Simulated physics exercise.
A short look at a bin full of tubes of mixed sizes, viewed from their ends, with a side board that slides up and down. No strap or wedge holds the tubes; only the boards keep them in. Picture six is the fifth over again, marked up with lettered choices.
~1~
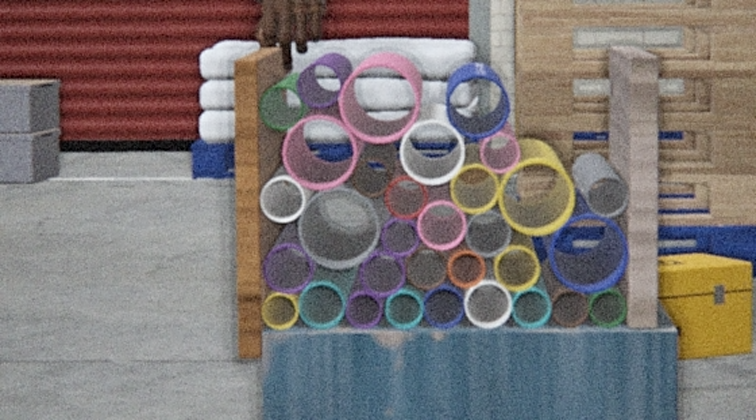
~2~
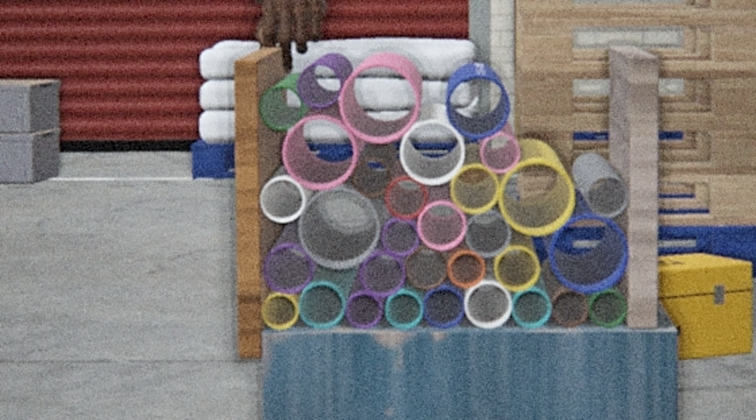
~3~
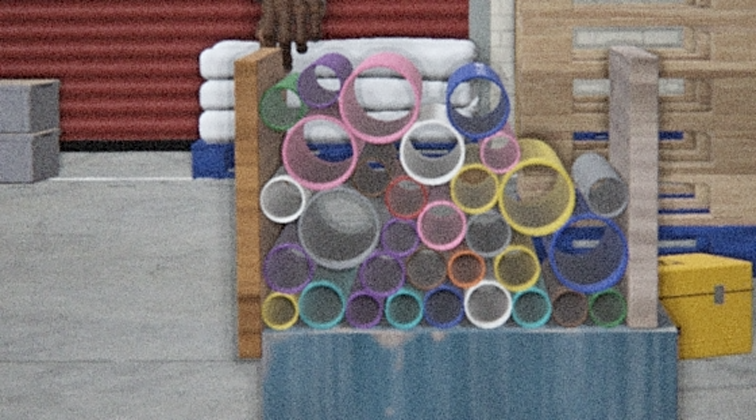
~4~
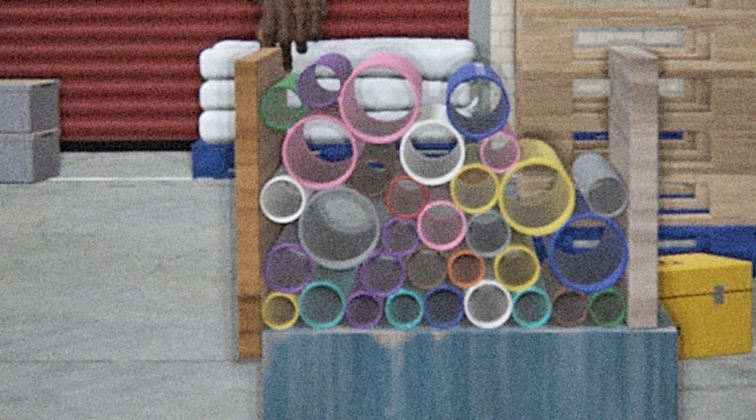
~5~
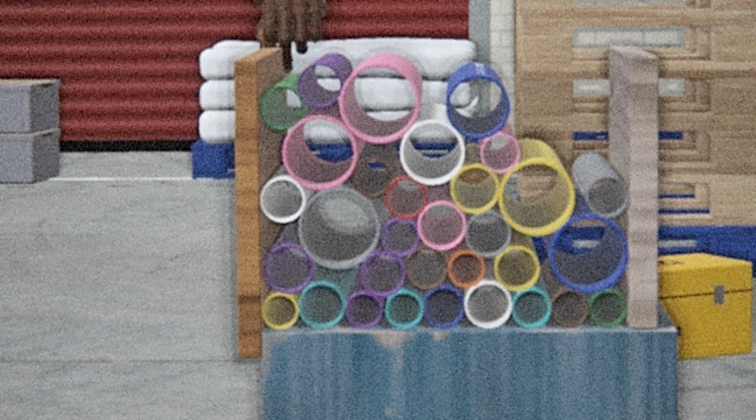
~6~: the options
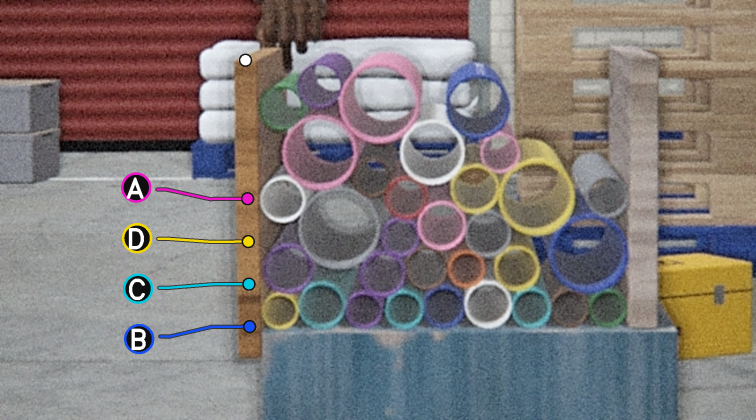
At first, tubes of many colours and sizes sit stacked with their open ends showing, between two upright boards above a blue panel, while a dark hand hangs at the top near the left board. Through to the end, the hand, the boards and the tubes show no visible movement.
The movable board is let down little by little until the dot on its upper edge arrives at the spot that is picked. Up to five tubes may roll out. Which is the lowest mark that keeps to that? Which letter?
C is the limit.
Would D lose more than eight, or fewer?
It loses fewer than eight.
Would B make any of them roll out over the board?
At B: Yes.
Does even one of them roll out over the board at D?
At D: Yes.
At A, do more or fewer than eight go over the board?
It loses fewer than eight.
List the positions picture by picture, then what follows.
The first frame shows side board (264, 190); a yellow tube (281, 311); a white tube (489, 305).
The second frame shows a white tube (489, 305); a purple tube (383, 275).
The third frame shows a yellow tube (517, 269); a red tube (406, 199).
The fourth frame shows a white tube (433, 153); a purple tube (319, 85).
The fifth frame shows side board (264, 190); a yellow tube (281, 311); a white tube (489, 305).
On the marked copy, A at (248, 199); B at (250, 327); C at (249, 284); D at (248, 242); the white dot at (245, 61).
Following C. Soon after the start, top of the board (260, 156).
Later, top of the board (262, 266).
In the end, top of the board (262, 283), five out over the board.
As for the rest, A two out over the board; B more than five out over the board; D four out over the board.
